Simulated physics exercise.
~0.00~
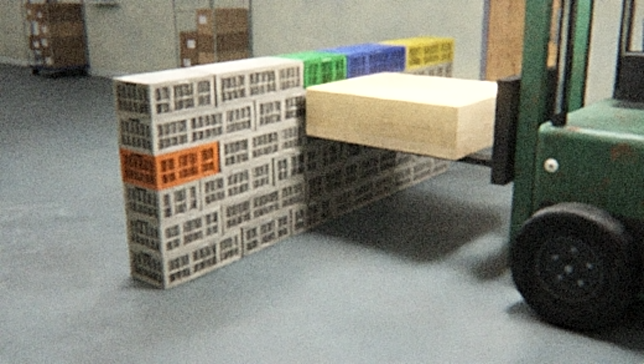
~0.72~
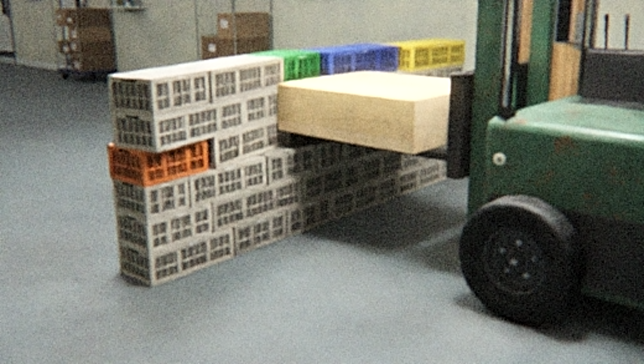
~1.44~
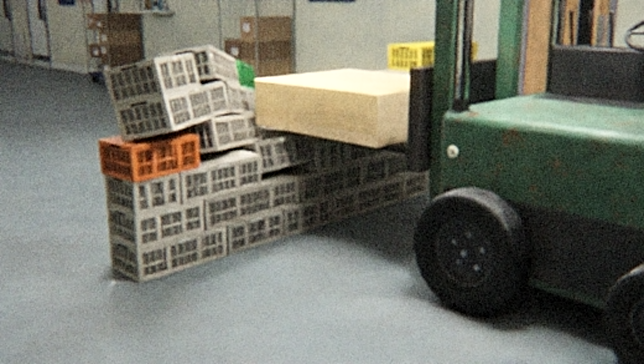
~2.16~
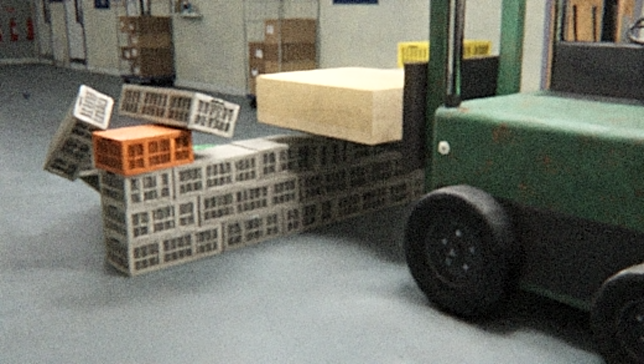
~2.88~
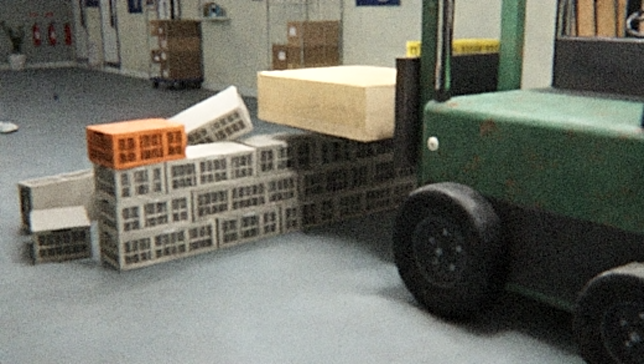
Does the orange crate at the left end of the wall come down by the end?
No, the orange crate keeps its level at the left end of the wall, even though the grey crates above it are knocked away.
